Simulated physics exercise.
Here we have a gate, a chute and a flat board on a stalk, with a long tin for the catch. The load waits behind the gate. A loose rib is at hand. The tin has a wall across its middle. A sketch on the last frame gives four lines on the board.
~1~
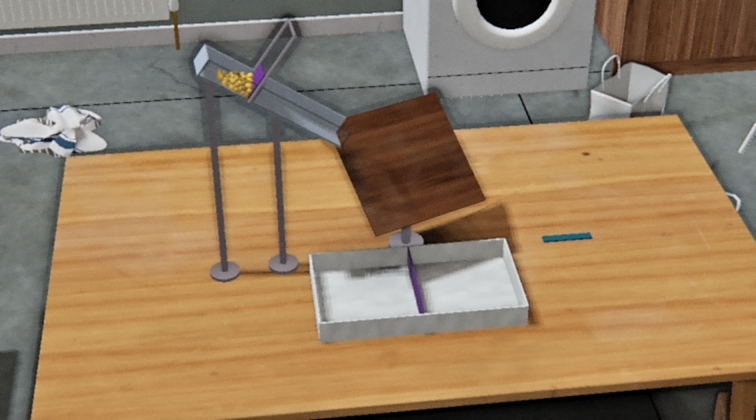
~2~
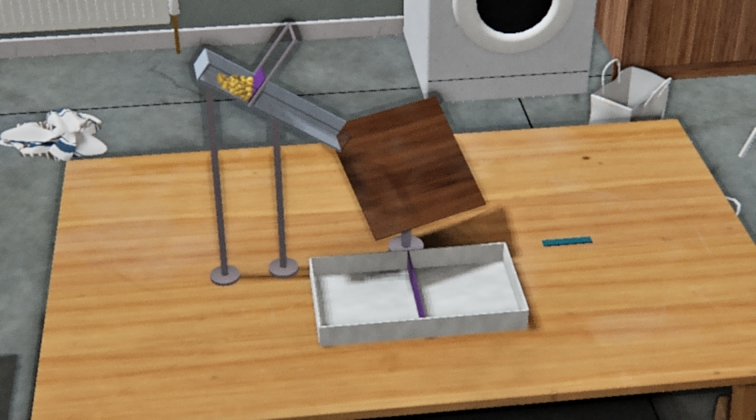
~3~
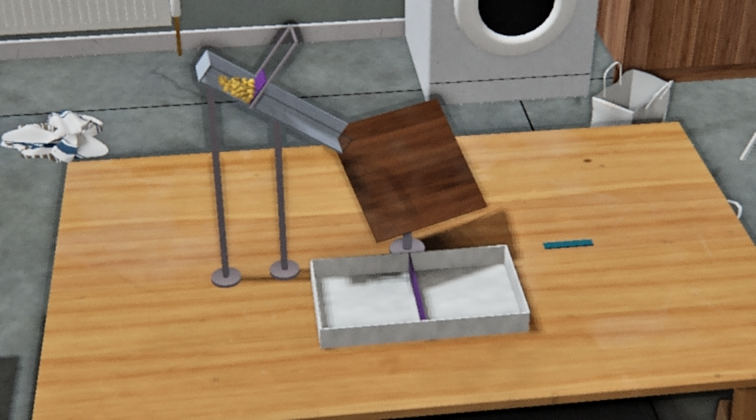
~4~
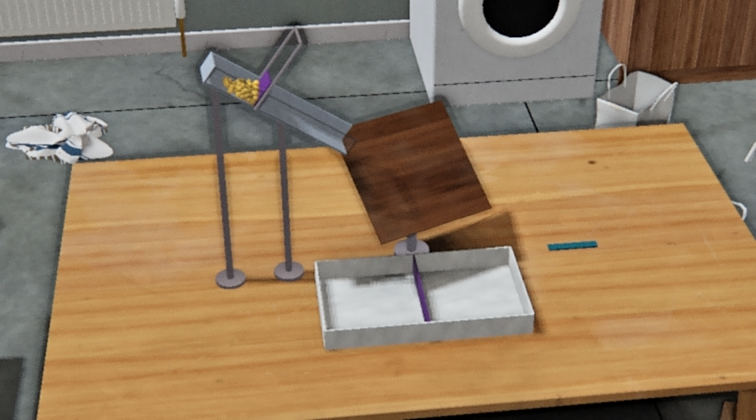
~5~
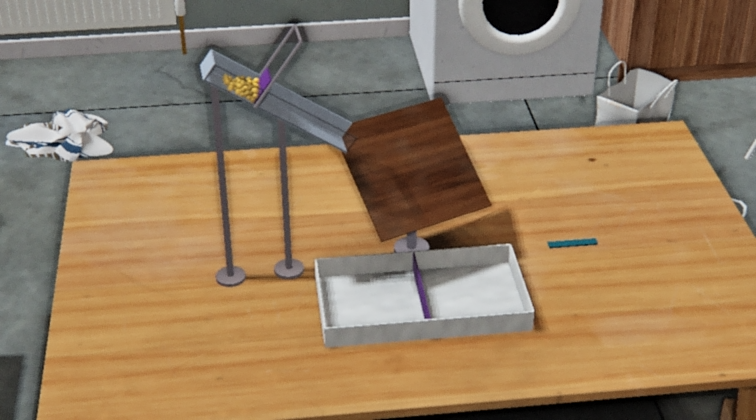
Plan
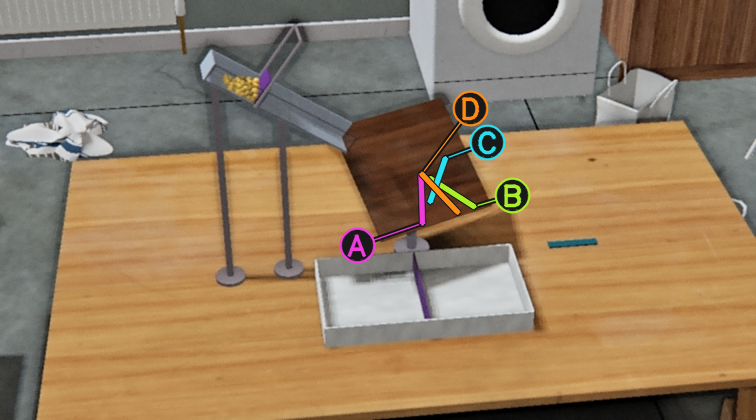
On a wooden table in a laundry room, yellow puffed balls sat behind a closed purple gate in a raised chute, above a tilted brown board and divided tin; only the view shifted slightly.
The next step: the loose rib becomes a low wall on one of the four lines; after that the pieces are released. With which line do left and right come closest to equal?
Choose A.
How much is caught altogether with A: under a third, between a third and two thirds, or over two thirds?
Over two thirds.
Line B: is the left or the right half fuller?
The right half.
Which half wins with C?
The right half.
On the marked copy, line A from (421, 174) to (422, 223); line B from (430, 178) to (474, 206); line C from (445, 158) to (430, 201); line D from (421, 174) to (457, 212).
With A, of what is caught, roughly half in the left half, roughly half in the right.
With B, of what is caught, just a few in the left half, almost all in the right.
With C, of what is caught, not one piece in the left half, every piece in the right.
With D, of what is caught, just a few in the left half, almost all in the right.
